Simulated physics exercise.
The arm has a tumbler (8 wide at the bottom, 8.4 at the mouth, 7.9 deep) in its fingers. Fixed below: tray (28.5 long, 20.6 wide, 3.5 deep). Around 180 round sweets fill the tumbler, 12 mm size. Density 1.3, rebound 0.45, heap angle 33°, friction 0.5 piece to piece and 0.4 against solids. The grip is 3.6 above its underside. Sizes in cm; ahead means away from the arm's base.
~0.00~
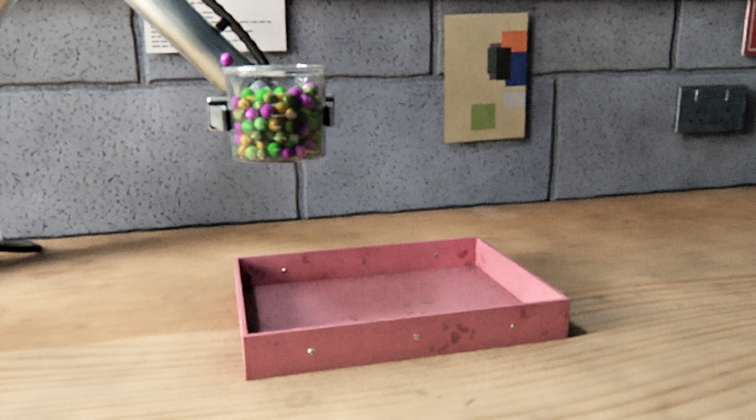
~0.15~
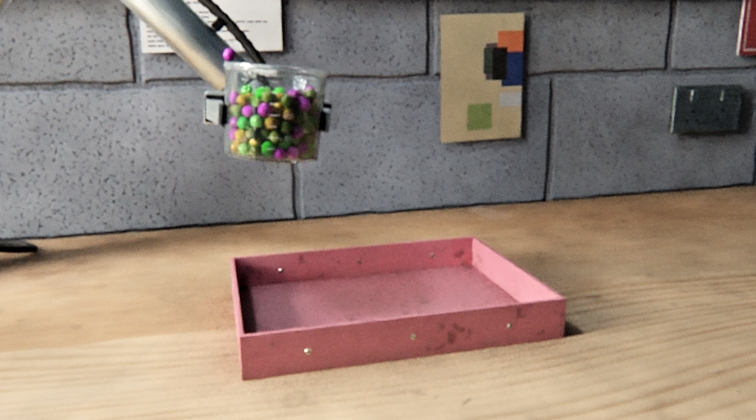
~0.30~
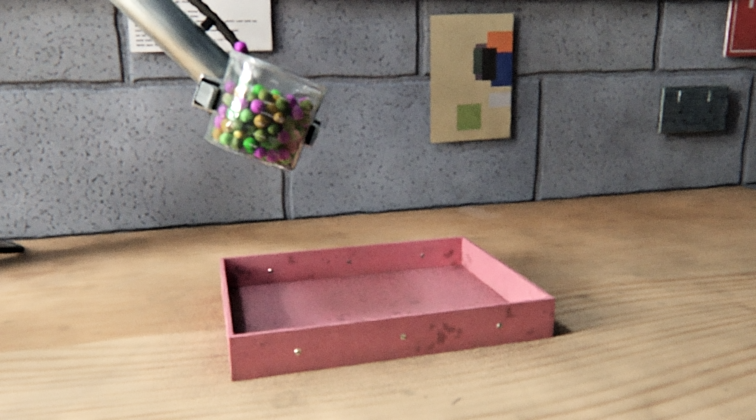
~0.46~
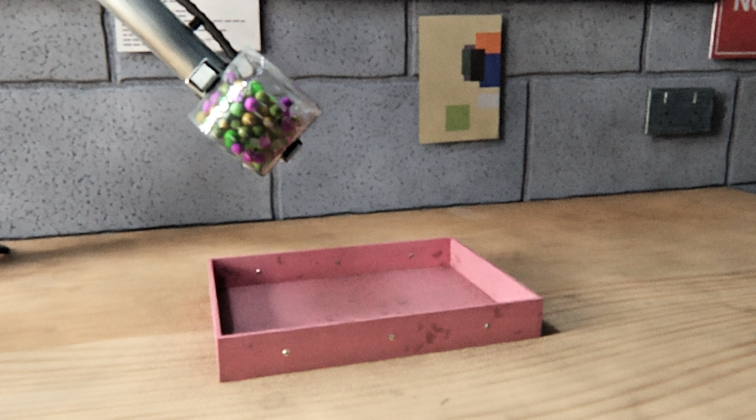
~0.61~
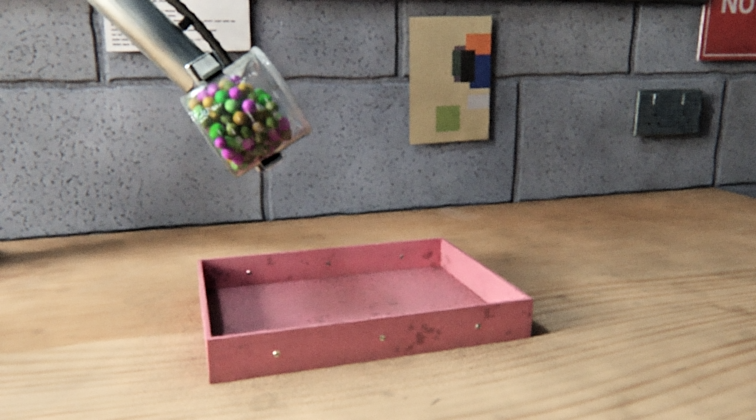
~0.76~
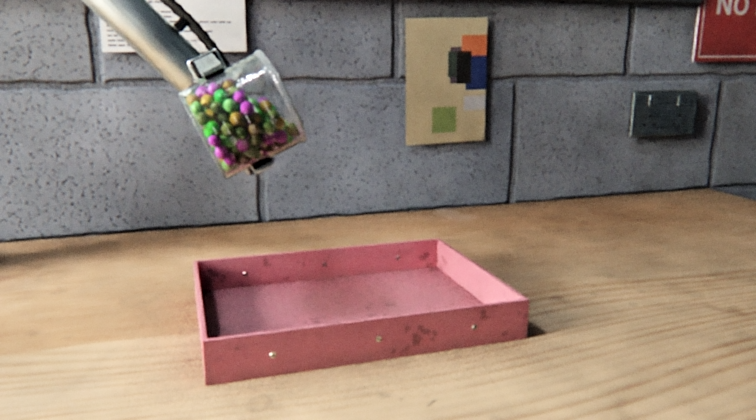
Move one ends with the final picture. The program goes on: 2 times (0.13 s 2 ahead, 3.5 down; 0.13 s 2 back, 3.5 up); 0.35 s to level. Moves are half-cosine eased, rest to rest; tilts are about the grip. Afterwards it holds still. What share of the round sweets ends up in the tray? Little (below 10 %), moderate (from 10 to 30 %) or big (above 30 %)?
In the tray the share is little, below 10 %.
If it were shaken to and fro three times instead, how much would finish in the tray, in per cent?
In that case some 5 per cent.
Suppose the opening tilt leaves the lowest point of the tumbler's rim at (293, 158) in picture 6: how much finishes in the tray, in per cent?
About 35 per cent.
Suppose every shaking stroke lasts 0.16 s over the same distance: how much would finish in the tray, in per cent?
In that case some 0 per cent.
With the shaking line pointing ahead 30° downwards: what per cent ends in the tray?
About 15 per cent.
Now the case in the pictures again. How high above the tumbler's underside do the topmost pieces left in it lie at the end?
About 8.0 cm.
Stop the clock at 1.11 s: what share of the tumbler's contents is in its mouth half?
Roughly 35 per cent.
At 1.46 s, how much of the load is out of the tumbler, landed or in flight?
About 0 per cent by then.
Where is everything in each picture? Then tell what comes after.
The first frame shows the tumbler middle at (278, 114), level; upper third of the load around (279, 102), from x 225 to 315, top at y 60; 175 in the tumbler.
The second frame shows the tumbler middle at (274, 113), tilted 6° forward; upper third of the load around (271, 102), from x 230 to 315, top at y 55.
The third frame shows the tumbler middle at (265, 114), tilted 22° forward; upper third of the load around (255, 103), from x 220 to 305, top at y 50.
The fourth frame shows the tumbler middle at (254, 115), tilted 43° forward; upper third of the load around (241, 101), from x 205 to 295, top at y 80.
The fifth frame shows the tumbler middle at (245, 116), tilted 59° forward; upper third of the load around (232, 100), from x 195 to 285, top at y 80.
The sixth frame shows the tumbler middle at (241, 117), tilted 65° forward; upper third of the load around (229, 105), from x 195 to 295, top at y 85; 175 in the tumbler.
After 1.11 s, tilted 65° forward, highest piece 20 above the table; 173 in the tumbler, 1 in the tray, 1 in flight or on a rim.
After 1.46 s, tilted 32° forward, highest piece 22 above the table; 171 in the tumbler, 4 in the tray.
After 1.83 s, level, highest piece 24 above the table; 171 in the tumbler, 4 in the tray.
After 2.88 s, level, highest piece 24 above the table; 171 in the tumbler, 4 in the tray.
In the end, 171 in the tumbler, 4 in the tray. That is 2 % in the tray.
